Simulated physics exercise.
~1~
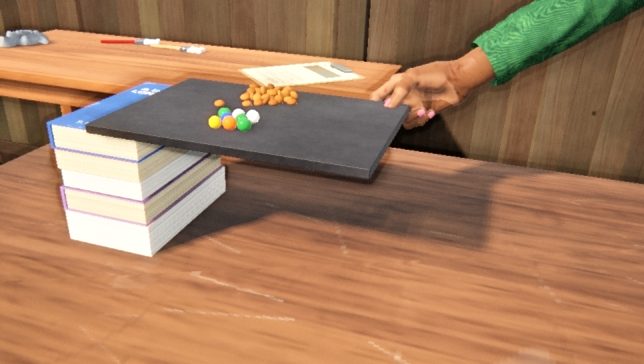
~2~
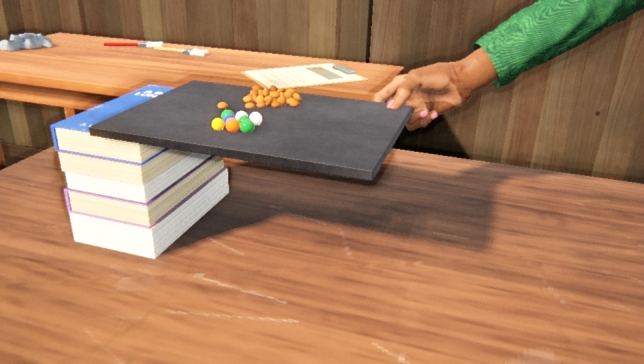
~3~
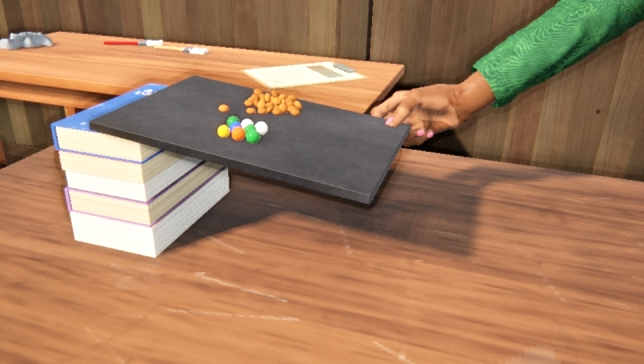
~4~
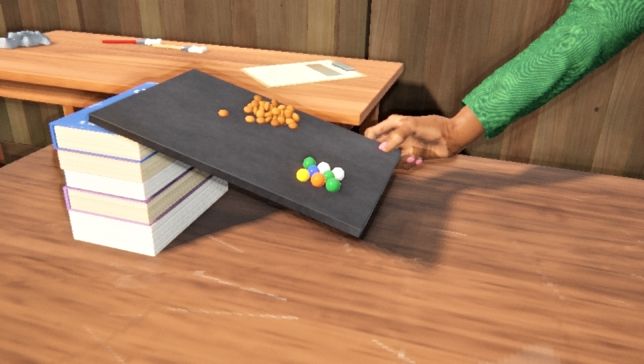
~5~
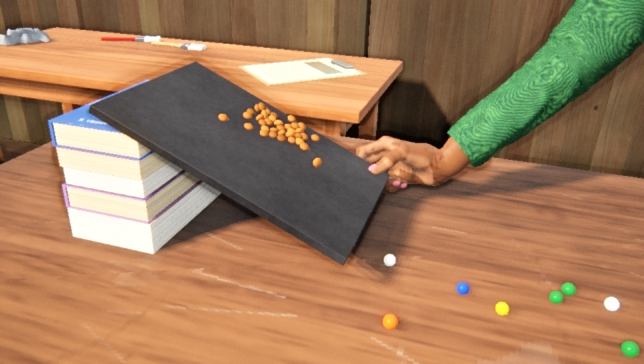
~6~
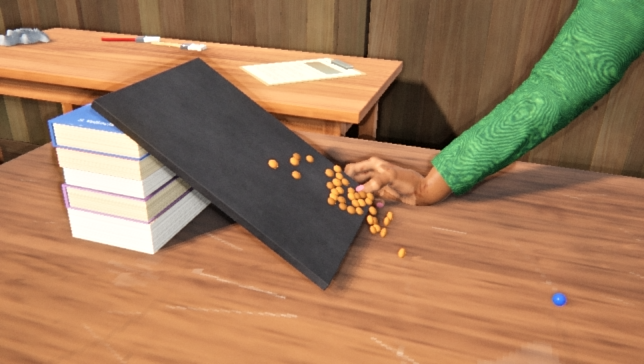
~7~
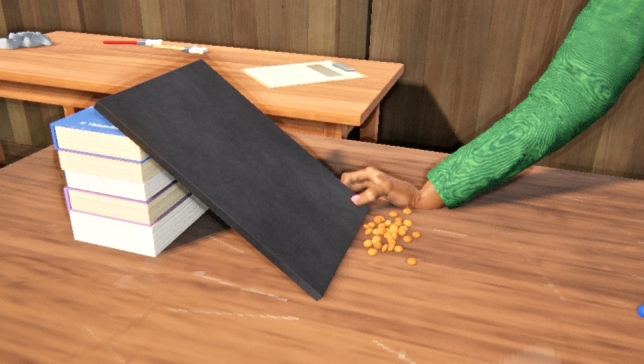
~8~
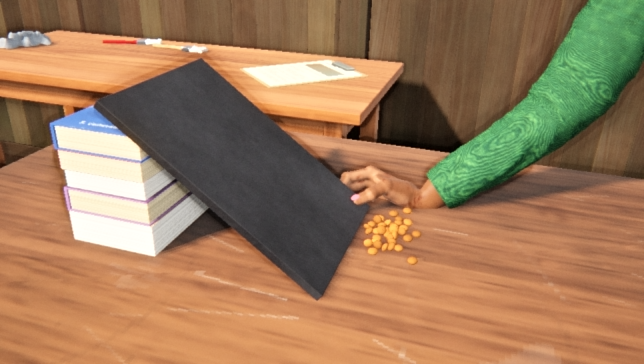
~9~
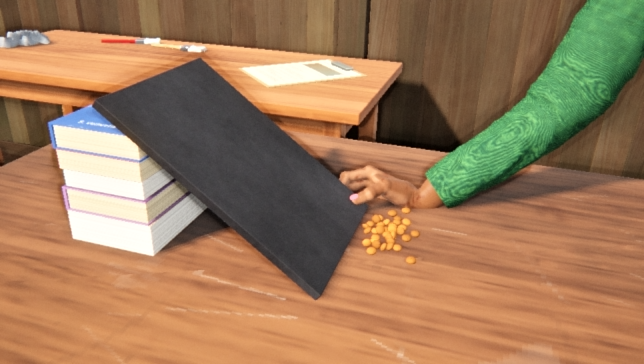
Colourful balls rolling off a tilting black board and out of view, orange pieces sliding after and settling at its foot.
